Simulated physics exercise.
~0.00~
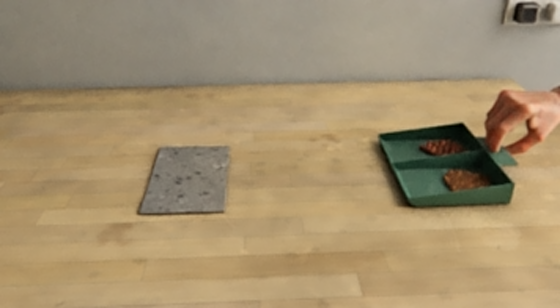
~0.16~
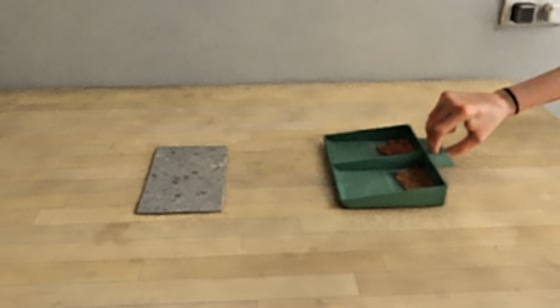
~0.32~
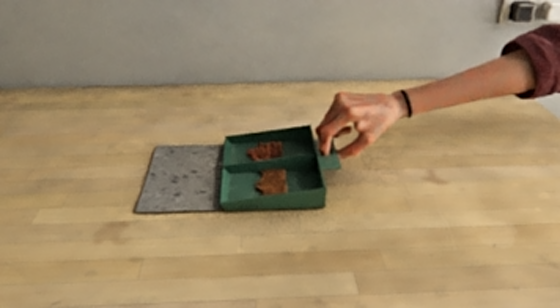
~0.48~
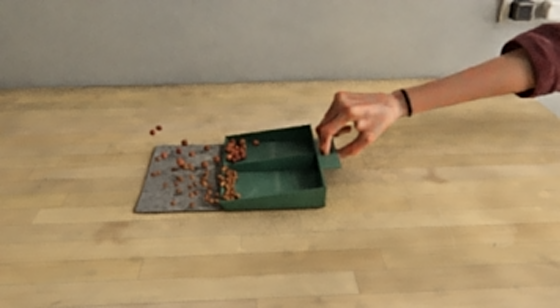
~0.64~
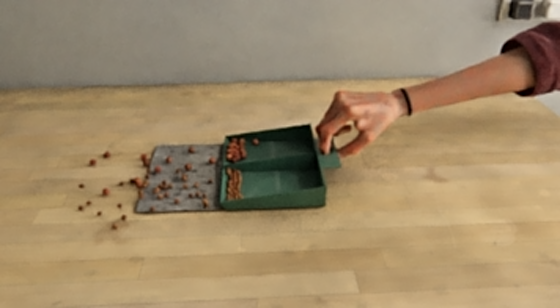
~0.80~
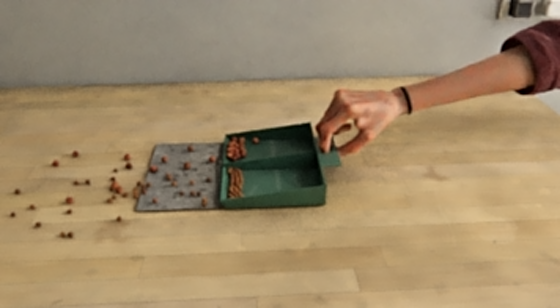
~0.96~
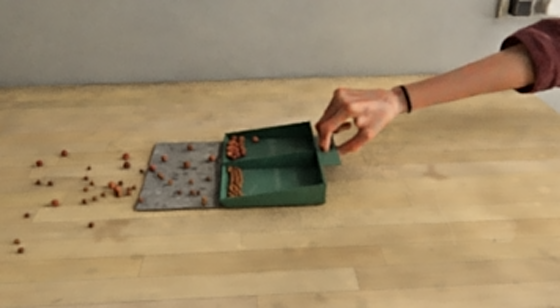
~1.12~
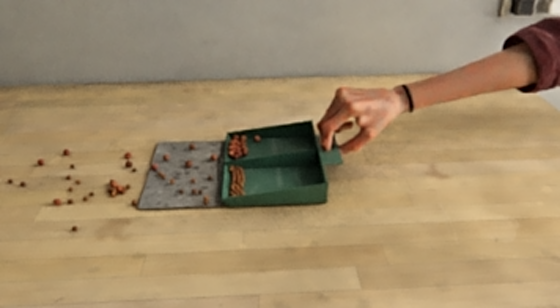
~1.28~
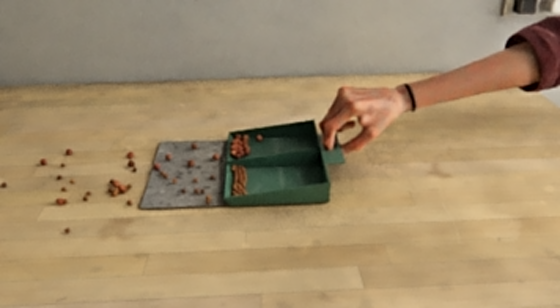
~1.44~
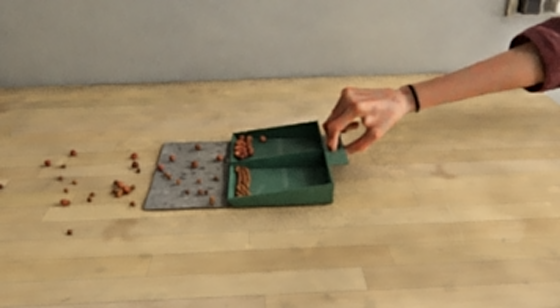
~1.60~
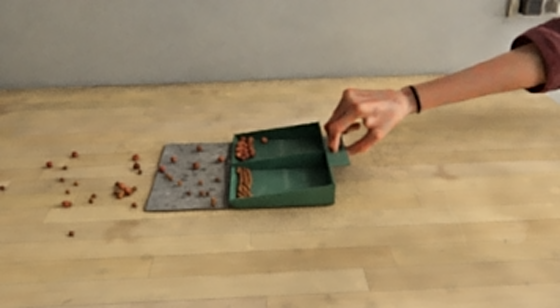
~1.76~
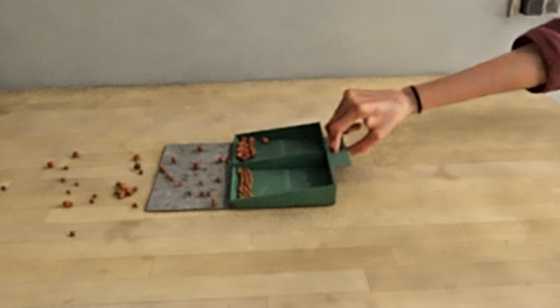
On a pale wooden tabletop against a grey wall, a hand at the right holds a green tray with two side-by-side compartments, each holding a pile of small reddish-brown pieces. The hand slides the tray left towards a flat, speckled grey slab. The tray stops against the slab's edge, and pieces from both piles shoot forward over the front rim. They scatter across the slab, and some tumble onto the table beyond. Finally they settle, with part of each pile still inside at the tray's front and the hand still holding it.
